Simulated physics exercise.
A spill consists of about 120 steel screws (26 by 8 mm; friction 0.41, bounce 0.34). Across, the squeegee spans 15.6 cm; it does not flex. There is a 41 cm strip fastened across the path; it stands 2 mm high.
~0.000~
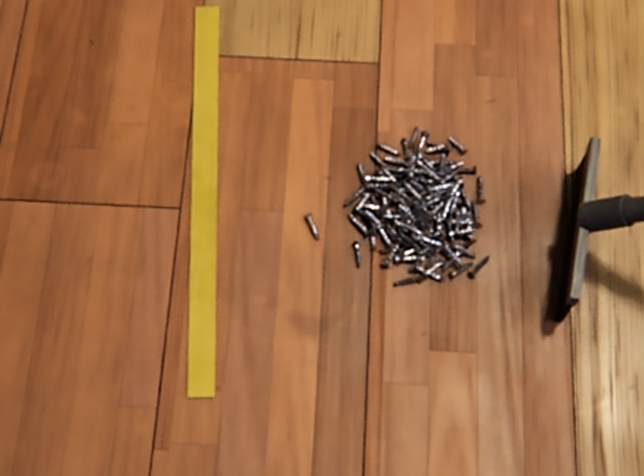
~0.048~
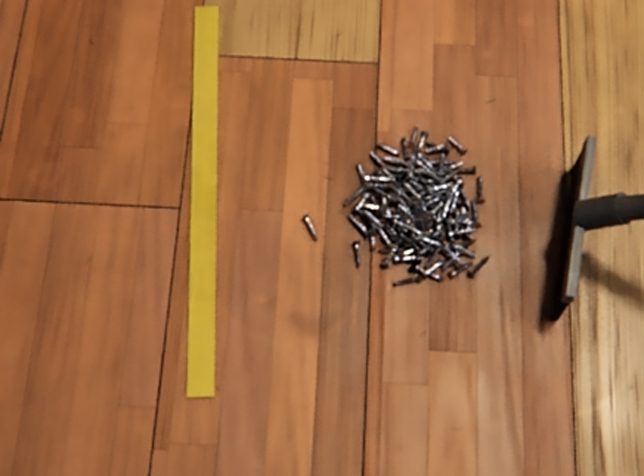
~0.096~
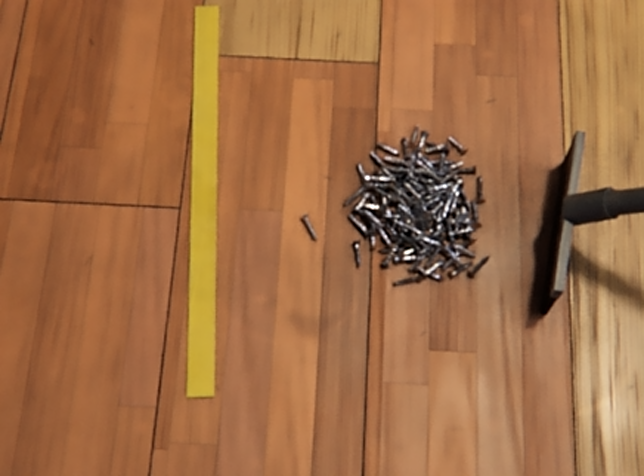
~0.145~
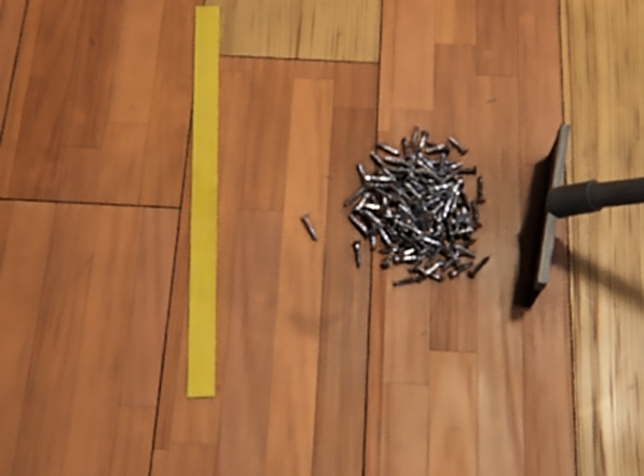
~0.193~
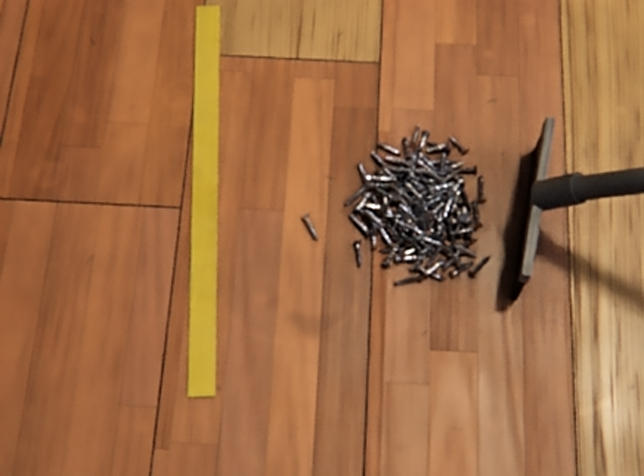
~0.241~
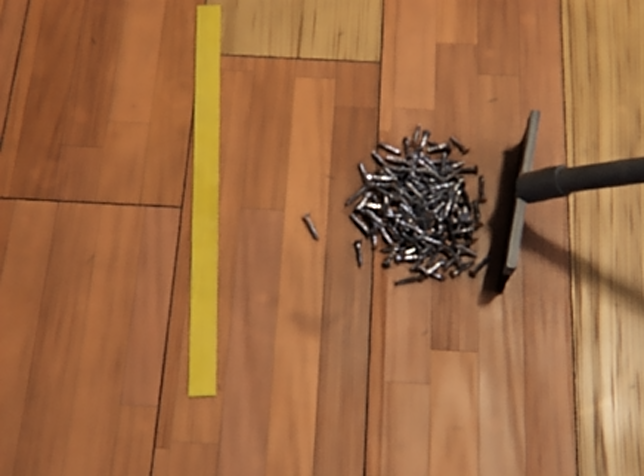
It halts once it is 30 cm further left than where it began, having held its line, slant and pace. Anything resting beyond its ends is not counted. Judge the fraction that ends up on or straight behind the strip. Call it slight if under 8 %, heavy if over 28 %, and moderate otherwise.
Moderate.
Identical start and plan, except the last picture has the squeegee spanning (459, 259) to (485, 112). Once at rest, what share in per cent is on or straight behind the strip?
I'd say it's beyond 40.
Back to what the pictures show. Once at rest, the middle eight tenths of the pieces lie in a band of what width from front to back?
Estimated width: Near 18 cm.
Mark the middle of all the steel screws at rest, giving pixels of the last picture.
Near (228, 134).
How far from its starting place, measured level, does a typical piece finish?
Close to 22 cm, measured level.
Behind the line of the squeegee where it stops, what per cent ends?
It comes to about 20 per cent.
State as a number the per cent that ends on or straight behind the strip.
Roughly 20 per cent of the spill.
After 0.63 s, squeegee 18 cm from its start, spill 16 cm wide; elsewhere 100 %.
After 1.02 s, squeegee 30 cm from its start, spill 21 cm wide; elsewhere 100 %.
After 1.35 s, squeegee 33 cm from its start, spill 24 cm wide; on or straight behind the strip 20 %, elsewhere 80 %.
At rest (1.8 s), on or straight behind the strip 20 %, elsewhere 80 %.
